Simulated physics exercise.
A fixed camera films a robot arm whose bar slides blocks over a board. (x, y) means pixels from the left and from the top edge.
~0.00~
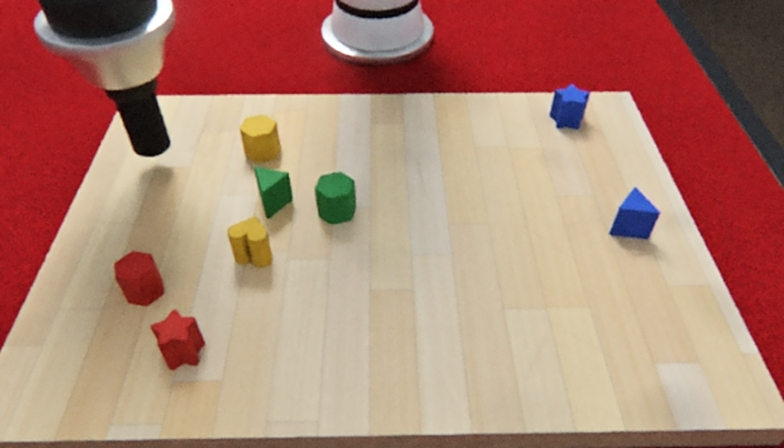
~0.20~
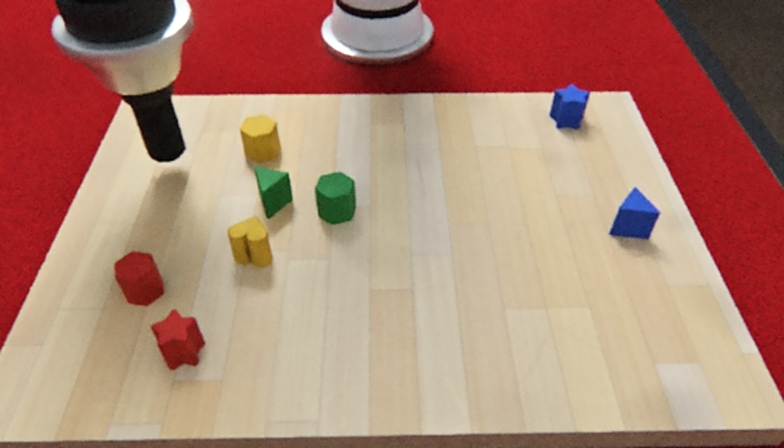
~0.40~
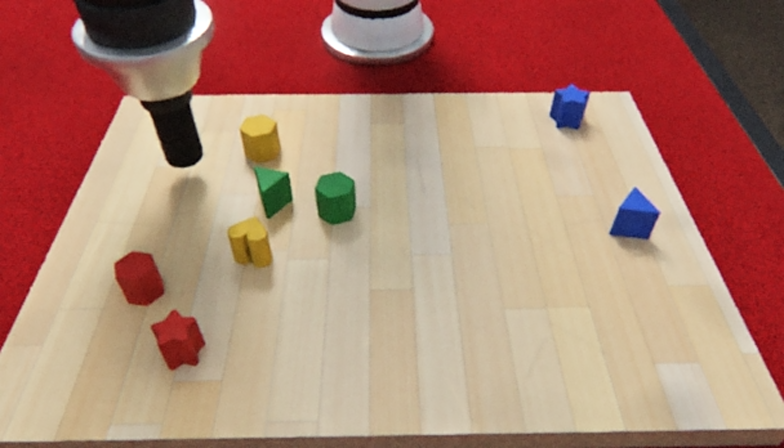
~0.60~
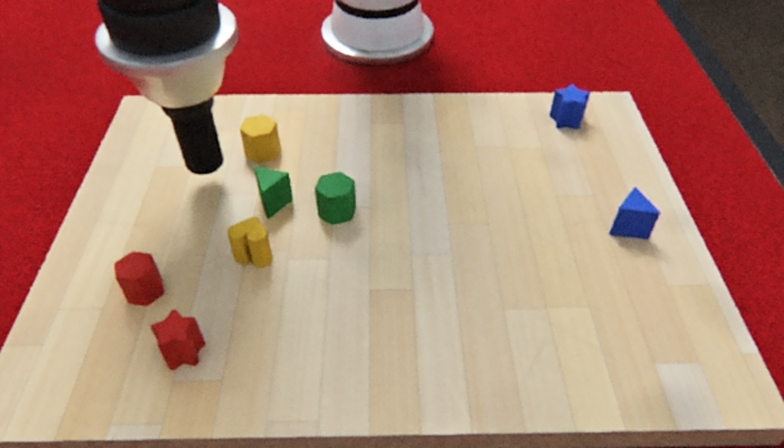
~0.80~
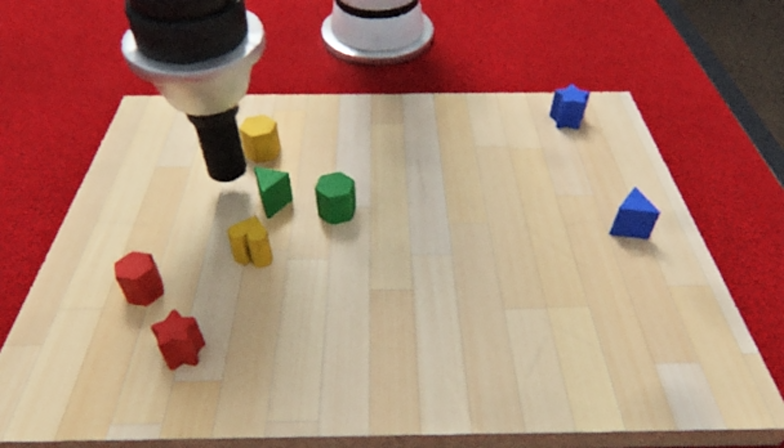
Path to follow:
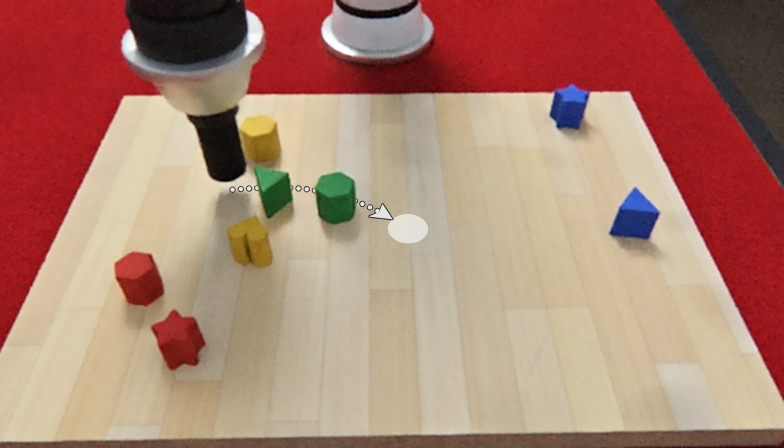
Black-tipped robot arm moving a short way right and slightly nearer above a wooden board, the coloured blocks staying still.
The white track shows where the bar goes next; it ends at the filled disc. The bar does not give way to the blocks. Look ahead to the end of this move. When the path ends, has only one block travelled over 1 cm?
It seems not.
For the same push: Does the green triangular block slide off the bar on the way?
Yes, that is what happens.
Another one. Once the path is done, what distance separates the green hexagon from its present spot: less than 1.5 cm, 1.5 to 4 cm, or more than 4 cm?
It goes a long way, over 4 cm.
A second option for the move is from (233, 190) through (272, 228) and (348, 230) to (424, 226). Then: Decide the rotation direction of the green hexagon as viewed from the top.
It rotates counterclockwise.
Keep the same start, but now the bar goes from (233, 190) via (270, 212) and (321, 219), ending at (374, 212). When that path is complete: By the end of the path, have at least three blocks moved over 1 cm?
My answer is no.
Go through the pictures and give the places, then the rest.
The first frame shows tip of the bar (153, 147), middles of tops, yellow hexagon (258, 125), green triangular block (268, 176), green hexagon (335, 184).
The second frame shows bar (168, 152), nothing pushed.
The third frame shows bar (185, 158), nothing pushed.
The fourth frame shows bar (205, 164), nothing pushed.
The fifth frame shows bar (228, 172), yellow hexagon (258, 125), green triangular block (268, 176), green hexagon (335, 184).
The line goes from (233, 190) by way of (296, 188) and (355, 201) to (408, 228).
The first path, step by step. One third of the way, bar (294, 170); green triangular block (297, 182), turned 110° clockwise.
Two thirds of the way, bar (356, 184); green triangular block (298, 185), turned 115° clockwise; green hexagon (363, 202), turned 50° clockwise.
At the end, bar (409, 210); yellow hexagon unmoved; green triangular block (298, 185), turned 115° clockwise; green hexagon (377, 220), turned 115° clockwise.
